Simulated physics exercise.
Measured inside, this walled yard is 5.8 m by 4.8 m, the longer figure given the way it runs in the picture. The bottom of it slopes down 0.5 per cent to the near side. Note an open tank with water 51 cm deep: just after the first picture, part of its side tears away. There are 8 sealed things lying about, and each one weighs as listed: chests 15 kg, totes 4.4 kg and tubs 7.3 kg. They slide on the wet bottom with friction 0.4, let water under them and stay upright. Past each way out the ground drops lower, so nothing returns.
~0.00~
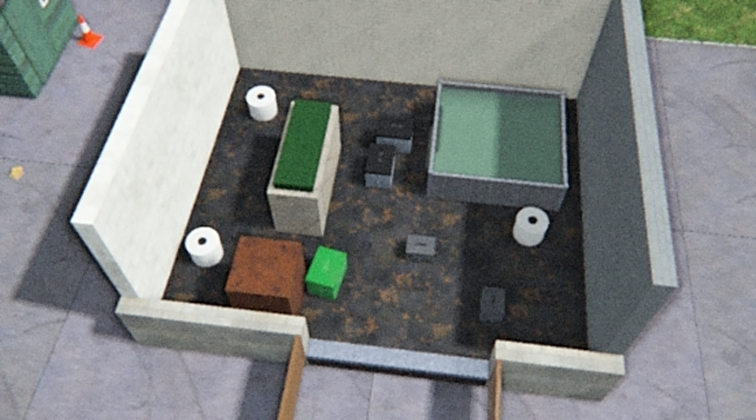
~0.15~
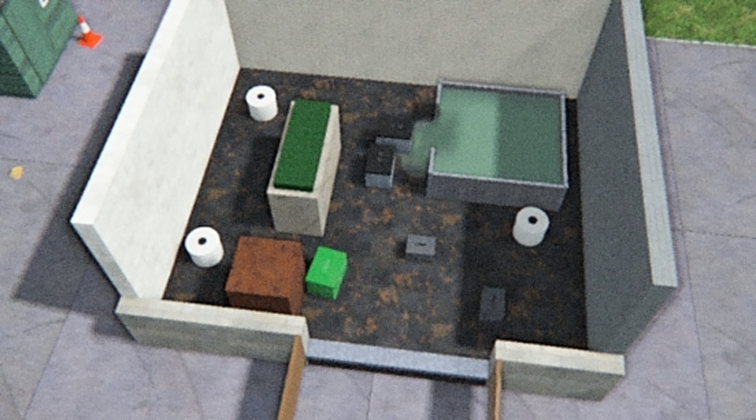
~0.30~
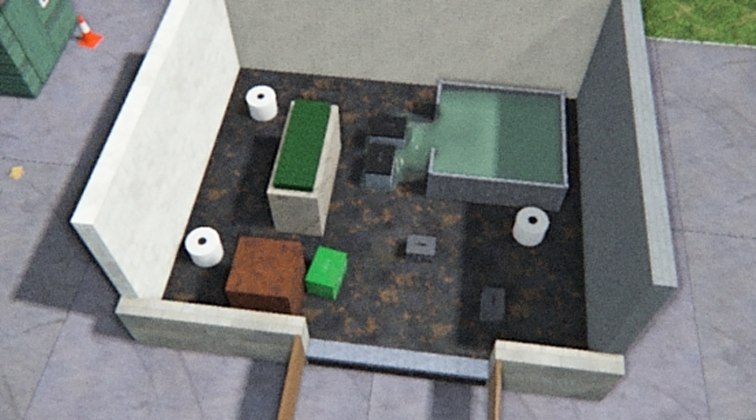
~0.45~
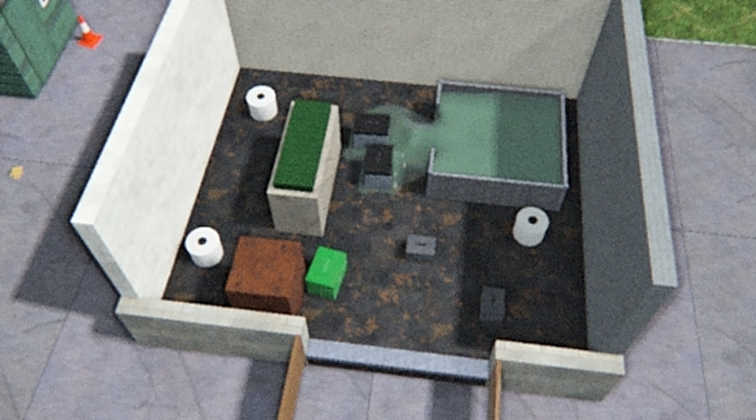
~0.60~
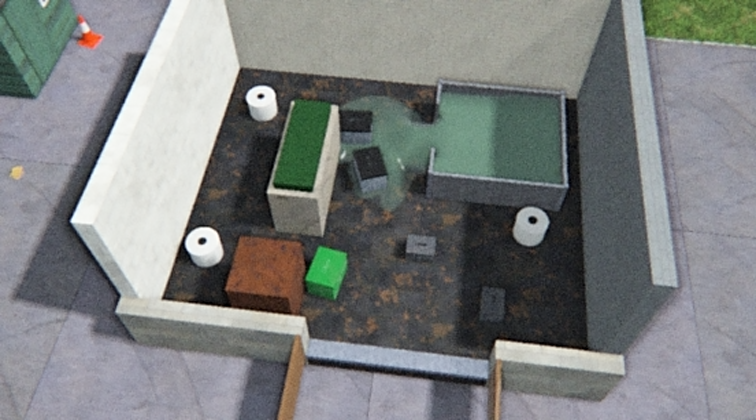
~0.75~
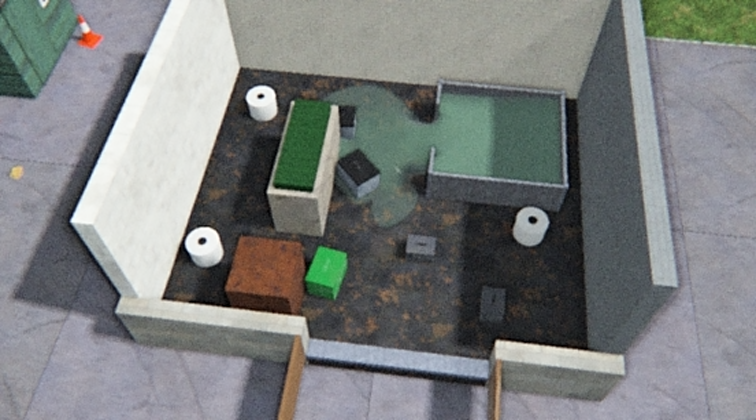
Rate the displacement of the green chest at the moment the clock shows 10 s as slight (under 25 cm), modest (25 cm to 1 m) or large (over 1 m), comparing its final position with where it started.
Large.
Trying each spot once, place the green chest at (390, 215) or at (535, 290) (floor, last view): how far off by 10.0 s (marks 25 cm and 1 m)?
Spot one - it barely budges; spot two - it barely budges.
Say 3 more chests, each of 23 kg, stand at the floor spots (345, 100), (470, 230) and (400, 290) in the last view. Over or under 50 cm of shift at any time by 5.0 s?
Beyond it, within it, within it.
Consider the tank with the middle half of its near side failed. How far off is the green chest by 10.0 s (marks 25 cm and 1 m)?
My answer is that the green chest remains put.
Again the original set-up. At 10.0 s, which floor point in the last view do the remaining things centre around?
The centre is close to (406, 291).
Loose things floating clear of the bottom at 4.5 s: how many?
Of them, 2.
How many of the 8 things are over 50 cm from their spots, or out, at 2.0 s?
I make it 2.
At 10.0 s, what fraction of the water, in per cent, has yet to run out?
Around 84 % of the water.
After 2.0 s the green chest is near (321, 292), 0.4 m from its start, aground; 0 of 8 are out; 1 afloat.
After 4.5 s the green chest has gone out; 1 of 8 are out; 2 afloat.
After 7.0 s the green chest has gone out; 1 of 8 are out; 3 afloat.
After 10.0 s the green chest has gone out; 1 of 8 are out; 3 afloat.
